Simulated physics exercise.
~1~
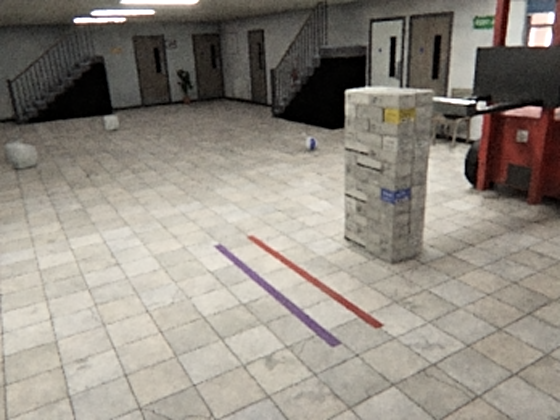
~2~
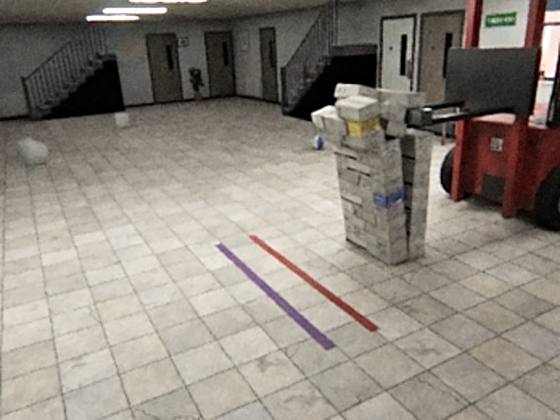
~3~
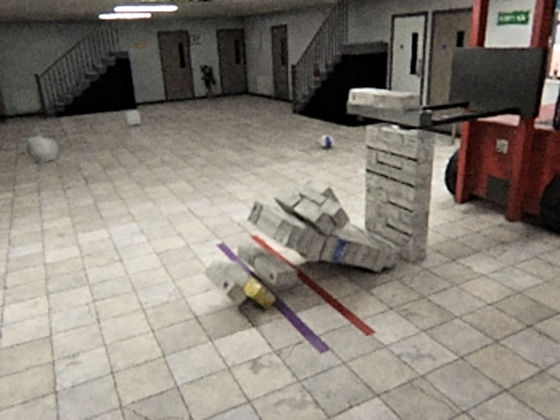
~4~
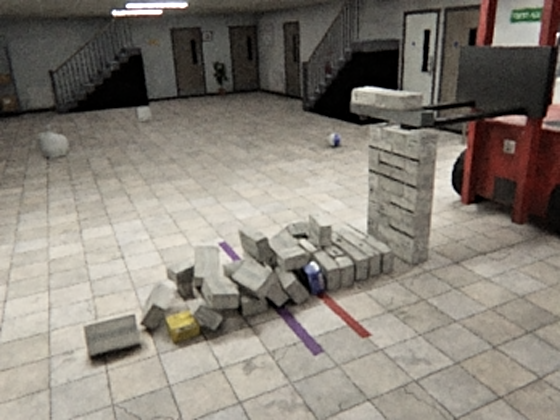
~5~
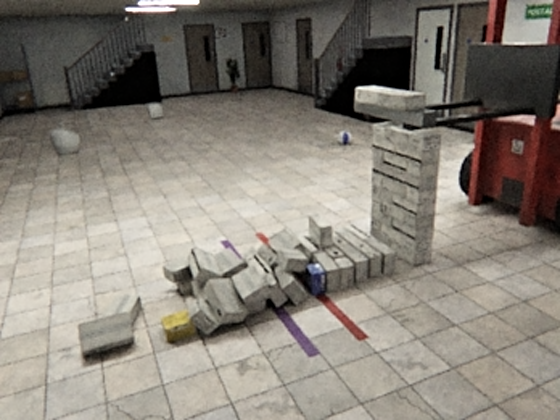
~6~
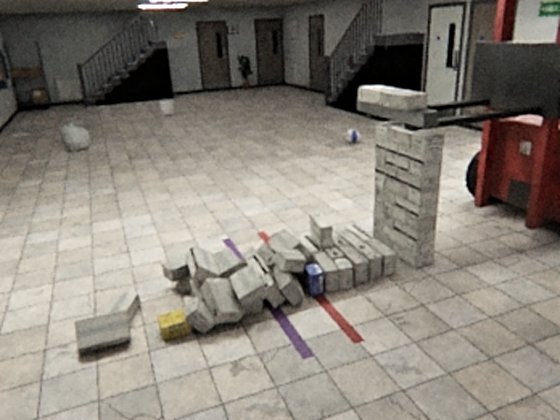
In a tiled hall, a red lift truck's beam topples part of a block tower, spilling pieces and the yellow one across two lines.
